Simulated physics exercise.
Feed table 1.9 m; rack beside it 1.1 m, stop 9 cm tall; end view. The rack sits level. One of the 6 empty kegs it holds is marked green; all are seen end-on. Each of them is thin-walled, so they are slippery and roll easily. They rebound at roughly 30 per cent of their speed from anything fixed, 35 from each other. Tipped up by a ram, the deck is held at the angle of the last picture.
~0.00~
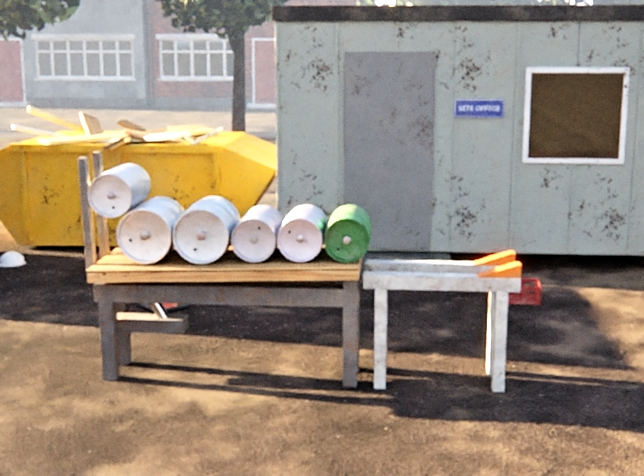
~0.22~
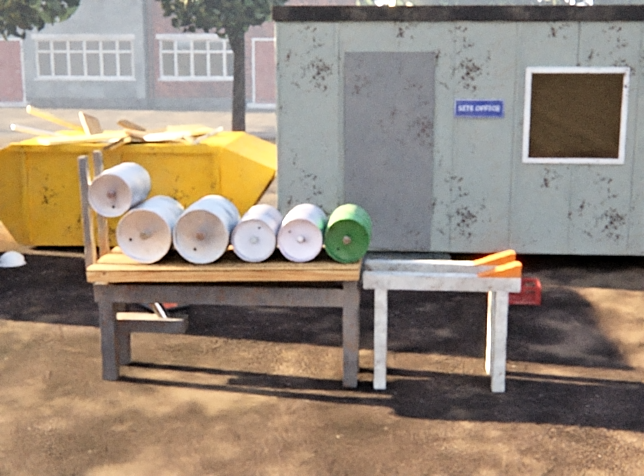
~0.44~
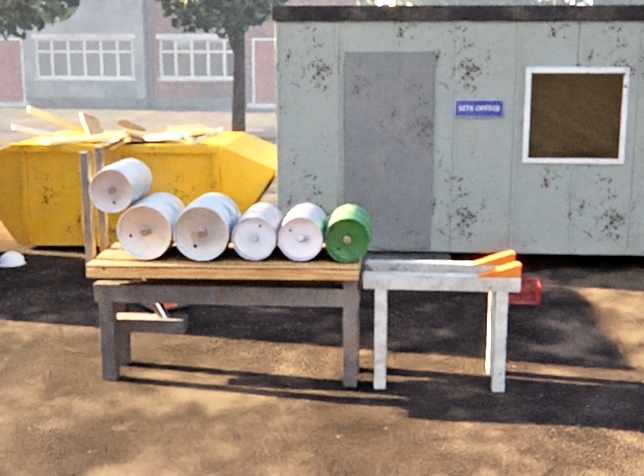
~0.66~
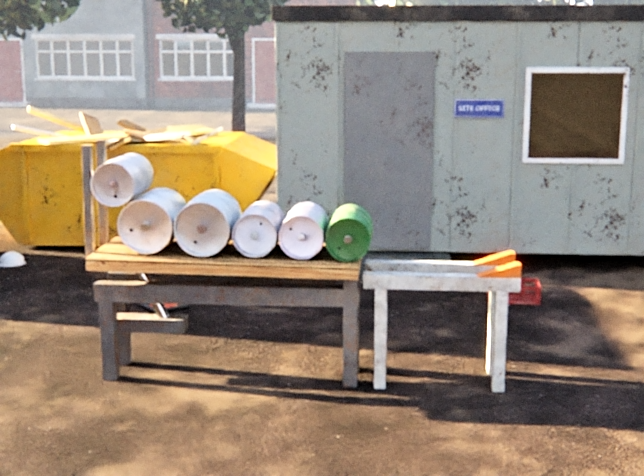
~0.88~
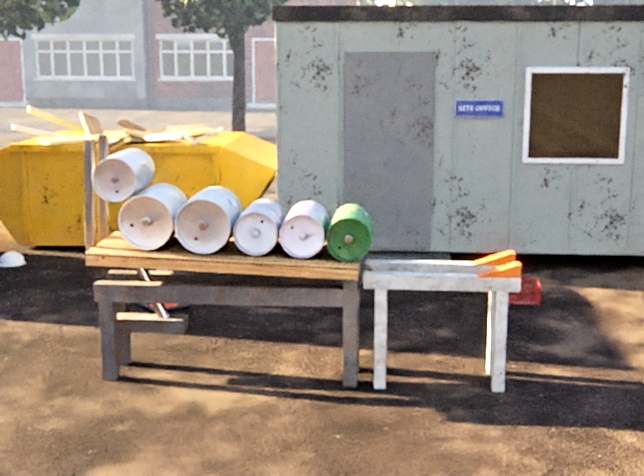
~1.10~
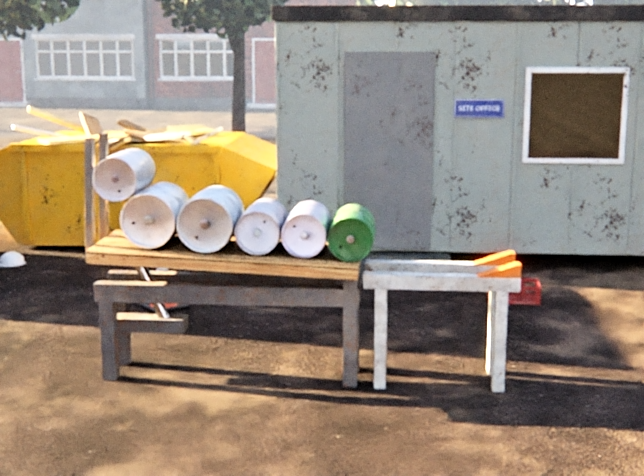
The clip opens on a row of white drums and a green one at its right end, lying end-on on a wooden deck beside a level white rack, with another white drum resting higher at the left. The deck's left side slowly rises, tilting it slightly toward the rack, while the drums shift very slightly right.
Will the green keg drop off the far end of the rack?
That one never departs the rack.
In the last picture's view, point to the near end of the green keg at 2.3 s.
I'd put it somewhere around (404, 253) in that view.
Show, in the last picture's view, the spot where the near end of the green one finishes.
It comes to rest around (481, 252).
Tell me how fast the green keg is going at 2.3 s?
Its speed is roughly 0.6 m/s.
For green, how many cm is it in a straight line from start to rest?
Green ends up 90 from where it began.
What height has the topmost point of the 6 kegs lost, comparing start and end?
The top drops by around 15 cm.
After 2.3 s, green is on the rack, 80 cm from the rack's far end, rolling right; 0 of 6 over the stop.
After 3.8 s, green is on the rack, 30 cm from the rack's far end; 0 of 6 over the stop.
At rest (5.6 s), green is on the rack, 25 cm from the rack's far end; 0 of 6 over the stop.
